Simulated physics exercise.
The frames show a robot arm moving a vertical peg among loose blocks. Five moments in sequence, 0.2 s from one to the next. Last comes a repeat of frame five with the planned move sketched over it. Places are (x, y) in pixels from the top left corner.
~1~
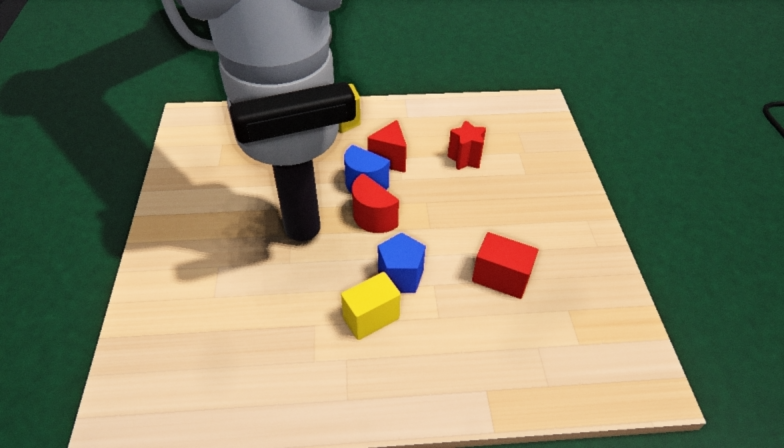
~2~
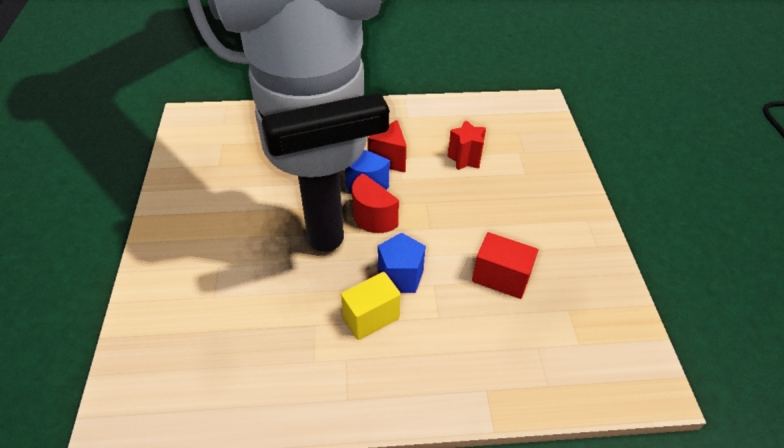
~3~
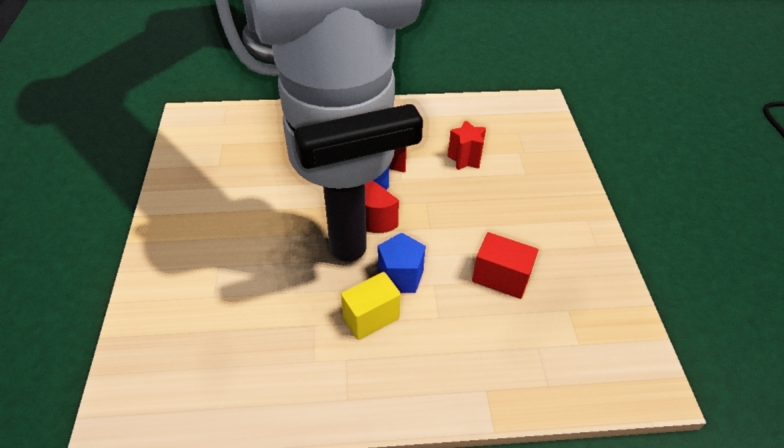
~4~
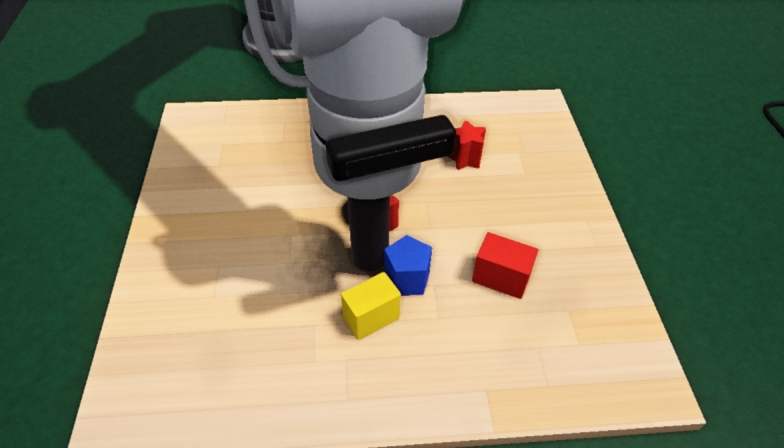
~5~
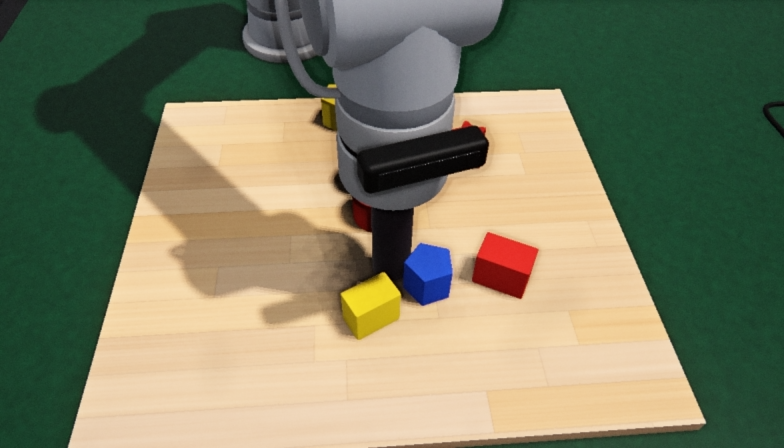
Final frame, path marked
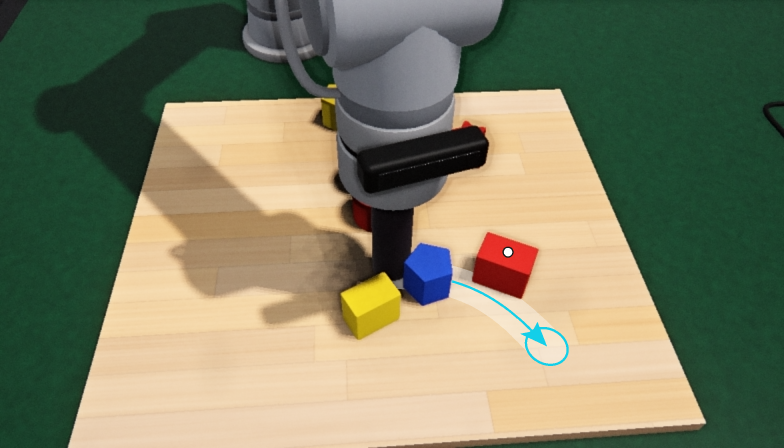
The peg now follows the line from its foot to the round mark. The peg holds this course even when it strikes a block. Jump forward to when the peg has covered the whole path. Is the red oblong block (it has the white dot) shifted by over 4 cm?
Final answer: No.
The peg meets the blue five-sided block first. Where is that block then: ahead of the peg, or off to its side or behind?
Still being pushed.
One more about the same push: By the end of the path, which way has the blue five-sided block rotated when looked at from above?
Rotates clockwise.
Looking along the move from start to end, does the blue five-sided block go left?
It seems not.
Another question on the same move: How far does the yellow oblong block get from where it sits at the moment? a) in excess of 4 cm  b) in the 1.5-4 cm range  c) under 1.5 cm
c (under 1.5 cm)
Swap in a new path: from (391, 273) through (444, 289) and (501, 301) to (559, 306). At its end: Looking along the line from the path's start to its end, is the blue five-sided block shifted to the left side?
My answer is no.
The drawn path runs from (391, 273) via (448, 280) and (501, 305), ending at (547, 346); the dot is on the red oblong block.
The first path, step by step. One third of the way, peg at (450, 274); blue five-sided block at (485, 279), turned 15° clockwise.
Two thirds of the way, peg at (503, 299); blue five-sided block at (538, 311), turned 35° clockwise; red oblong block at (541, 254), turned 50° anticlockwise.
At the end, peg at (549, 340); yellow oblong block not moved; blue five-sided block at (591, 356), turned 30° clockwise; red oblong block at (543, 255), turned 60° anticlockwise.
